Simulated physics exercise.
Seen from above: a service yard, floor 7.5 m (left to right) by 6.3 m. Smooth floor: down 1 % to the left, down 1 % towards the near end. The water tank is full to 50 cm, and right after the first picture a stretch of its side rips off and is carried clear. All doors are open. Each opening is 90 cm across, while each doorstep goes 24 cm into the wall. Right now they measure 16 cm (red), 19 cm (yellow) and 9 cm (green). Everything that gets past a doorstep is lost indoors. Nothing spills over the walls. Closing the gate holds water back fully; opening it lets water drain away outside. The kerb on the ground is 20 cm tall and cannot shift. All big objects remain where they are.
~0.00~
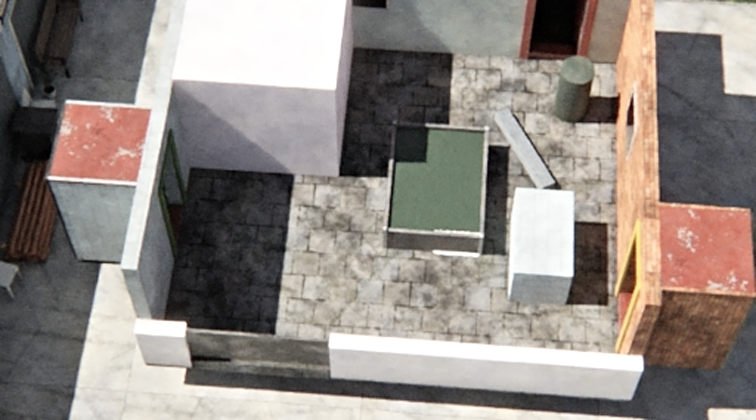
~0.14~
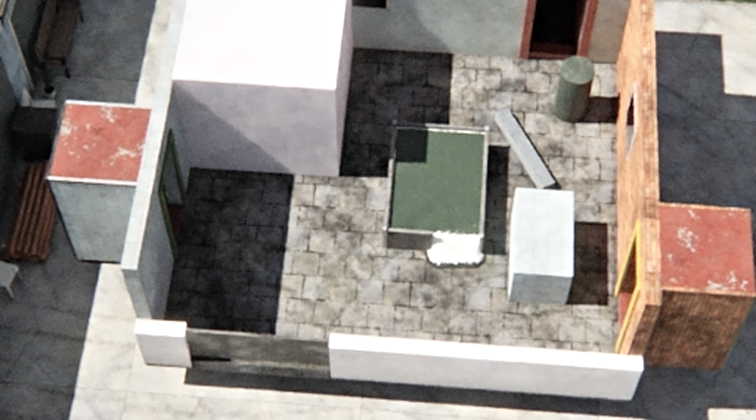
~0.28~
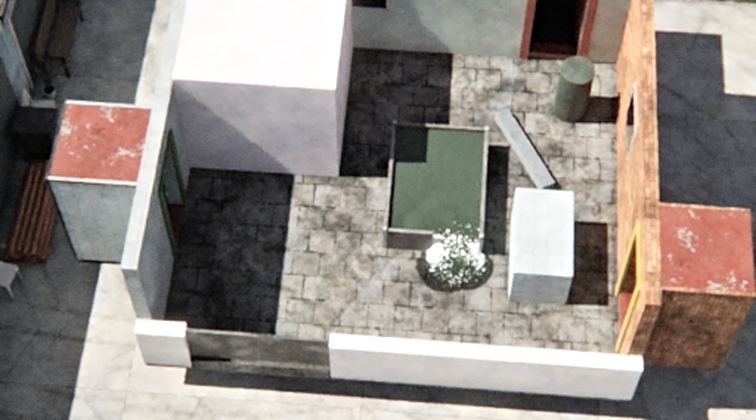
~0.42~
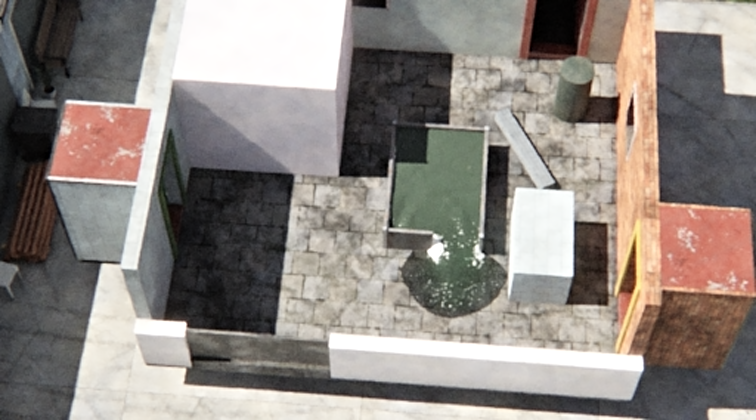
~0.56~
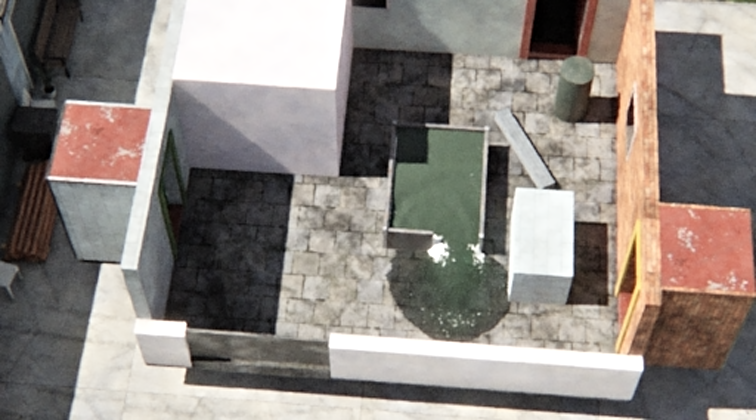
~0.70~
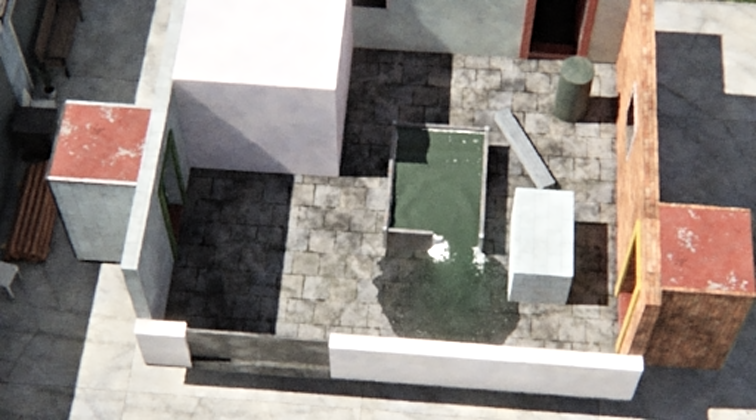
In the video, a stretch of the near side of a green-filled water tank in a walled yard opens, and water gushes out in white foam, then spreads across the paving toward the near wall as a widening dark pool.
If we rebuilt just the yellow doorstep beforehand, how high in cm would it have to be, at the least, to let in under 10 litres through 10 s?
I would say 10.5 cm at minimum.
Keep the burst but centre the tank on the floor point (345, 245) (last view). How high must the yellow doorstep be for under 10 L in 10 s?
A minimum of about 13.5 cm.
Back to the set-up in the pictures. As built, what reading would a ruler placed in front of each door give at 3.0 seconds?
Depth at red 0 cm, at yellow 13 cm, at green 0 cm.
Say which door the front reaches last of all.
Red.
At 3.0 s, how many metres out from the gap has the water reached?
Front distance: Approx. 5.0 m.
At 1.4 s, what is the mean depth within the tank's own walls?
Near 37 cm, averaged.
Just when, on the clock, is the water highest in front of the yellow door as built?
Peak time: About 3.2 s.
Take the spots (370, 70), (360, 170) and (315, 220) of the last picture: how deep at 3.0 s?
Close to 0, 0 and 0 cm deep.
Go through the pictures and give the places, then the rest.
In the first picture, the water tank at (437, 181) is whole and still, 50 cm deep; the yellow door at (628, 293) is dry.
In the second picture, the front is at (437, 263), 0.3 m from the gap at (455, 244); 0.2 m2 of floor is wet, 50 cm left at the back.
In the third picture, water pours out at (455, 245) and has run 0.7 m, to (436, 285); about 8 cm deep outside, 50 cm at the back.
In the fourth picture, the gap is at (455, 246), the front 1.2 m out at (441, 311); the back of the water tank holds 50 cm.
In the fifth picture, the front is at (443, 338), 1.7 m from the gap at (455, 246); 2.2 m2 of floor is wet, 50 cm left at the back.
In the sixth picture, the front is at a hidden place, 2.1 m from the gap at (455, 245); 3.2 m2 of floor is wet, 46 cm left at the back; 1.8 m in a straight line remain to the yellow door at (628, 293).
After 1.4 s water covers 15 % of the floor, deepest (28 cm) near (463, 259); it has not reached the yellow door.
After 3.0 s water covers 30 % of the floor, deepest (24 cm) near (601, 376); 13 cm at the yellow door, 0 litres in over its 19 cm doorstep.
After 10.0 s water covers 85 % of the floor, deepest (10 cm) near (160, 345); 6 cm at the yellow door, 0 litres in over its 19 cm doorstep.
At the yellow door as built, the water arrived by 2.3 s and peaked near 13 cm at 3.2 s.
Run again over the same 10 s with other heights there, 16 litres in over 9.5 cm, 4 litres over 12.5 cm. The limit of 10 litres is kept from about 10.5 cm up.
